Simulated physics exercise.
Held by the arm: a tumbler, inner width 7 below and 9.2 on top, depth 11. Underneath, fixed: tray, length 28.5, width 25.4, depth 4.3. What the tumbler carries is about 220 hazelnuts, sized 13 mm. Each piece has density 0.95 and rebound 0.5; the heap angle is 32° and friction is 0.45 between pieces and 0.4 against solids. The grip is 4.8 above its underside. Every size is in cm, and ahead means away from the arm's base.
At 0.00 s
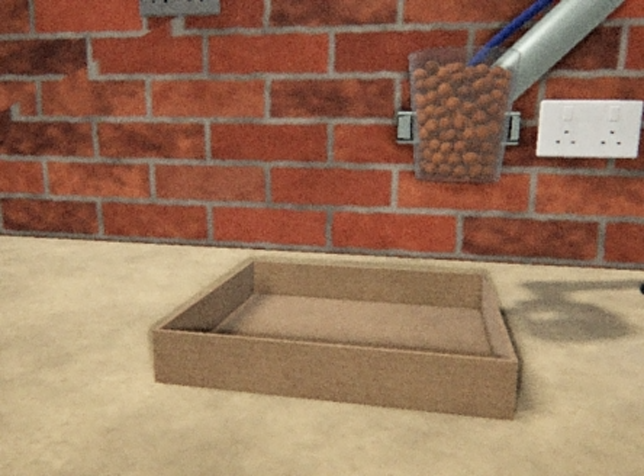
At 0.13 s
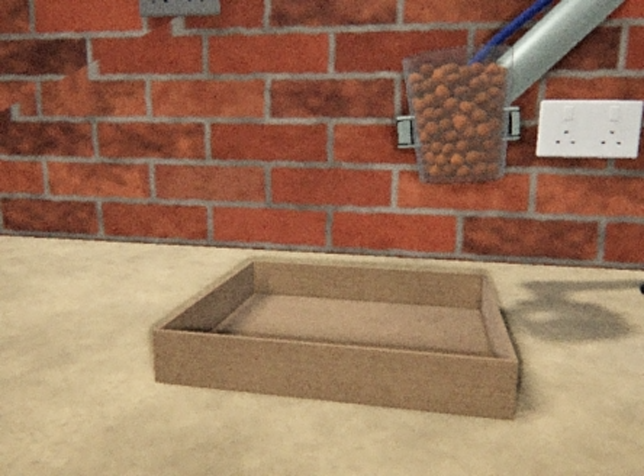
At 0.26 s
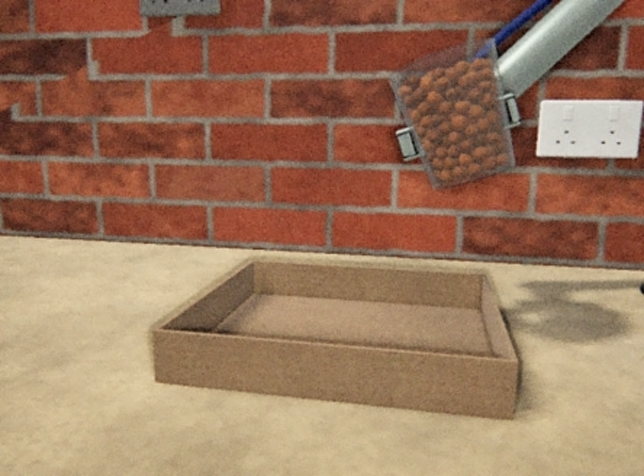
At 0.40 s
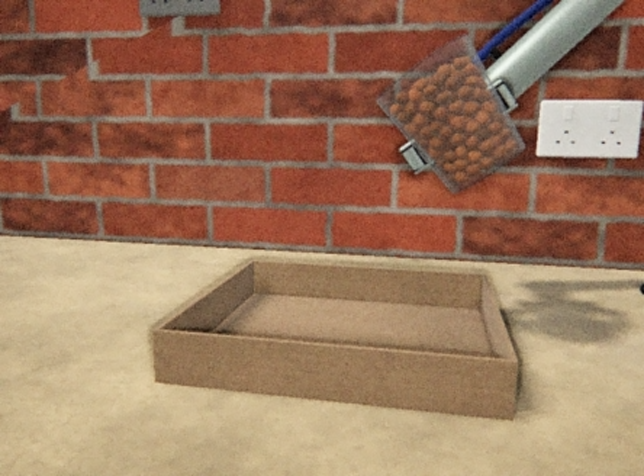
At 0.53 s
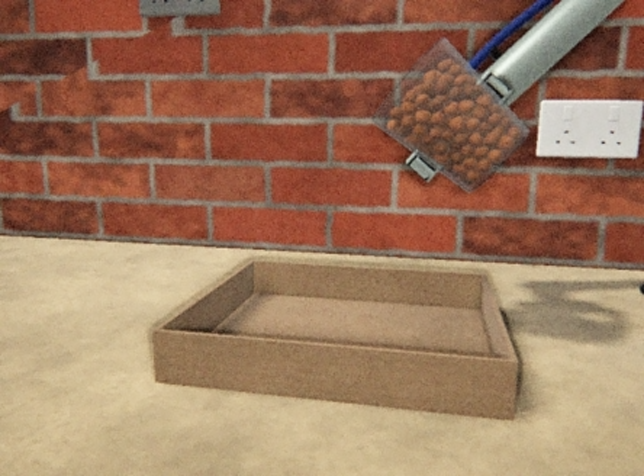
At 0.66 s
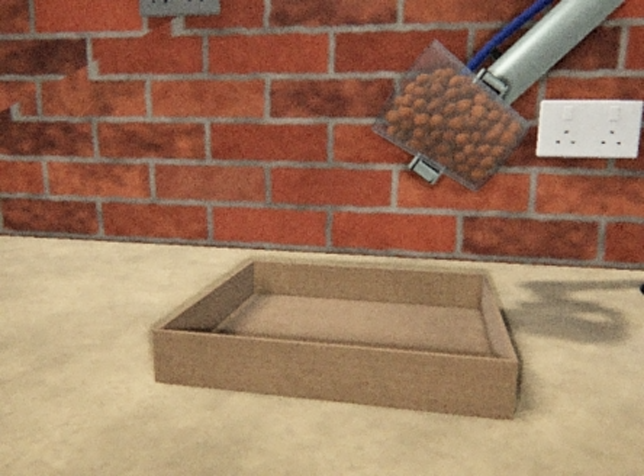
To begin with, a robotic arm holds a clear tumbler of brown hazelnuts upright against a red brick wall, above and behind an empty shallow tray on the counter. The arm then tilts the tumbler steadily to the left until it leans steeply, the nuts still inside and the tray unmoved.
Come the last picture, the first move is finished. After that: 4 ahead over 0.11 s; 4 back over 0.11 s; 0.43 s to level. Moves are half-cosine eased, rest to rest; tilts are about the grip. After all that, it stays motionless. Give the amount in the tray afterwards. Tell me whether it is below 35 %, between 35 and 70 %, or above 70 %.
That share comes out below 35 %.
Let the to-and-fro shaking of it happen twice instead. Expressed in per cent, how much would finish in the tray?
Roughly 25 percent.
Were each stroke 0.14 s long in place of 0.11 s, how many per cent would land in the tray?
That change gives some 10 percent.
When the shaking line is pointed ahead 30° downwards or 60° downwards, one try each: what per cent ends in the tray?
Roughly 10 per cent, then 5 per cent.
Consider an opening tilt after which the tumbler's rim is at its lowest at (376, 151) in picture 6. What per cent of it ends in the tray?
That comes to some 40 percent.
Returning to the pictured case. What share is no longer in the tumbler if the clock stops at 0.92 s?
Roughly 15 per cent by then.
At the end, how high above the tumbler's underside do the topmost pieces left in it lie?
11.0 cm.
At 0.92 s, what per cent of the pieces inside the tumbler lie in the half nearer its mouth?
Roughly 50 %.
By 0.92 s, tilted 54° forward, highest piece 25 above the table; 193 in the tumbler, 30 in flight or on a rim.
By 1.18 s, tilted 12° forward, highest piece 27 above the table; 189 in the tumbler, 33 in the tray, 1 in flight or on a rim.
By 1.51 s, level, highest piece 28 above the table; 189 in the tumbler, 34 in the tray.
By 2.56 s, level, highest piece 28 above the table; 189 in the tumbler, 34 in the tray.
Final count, 189 in the tumbler, 34 in the tray. That is 15 % in the tray.
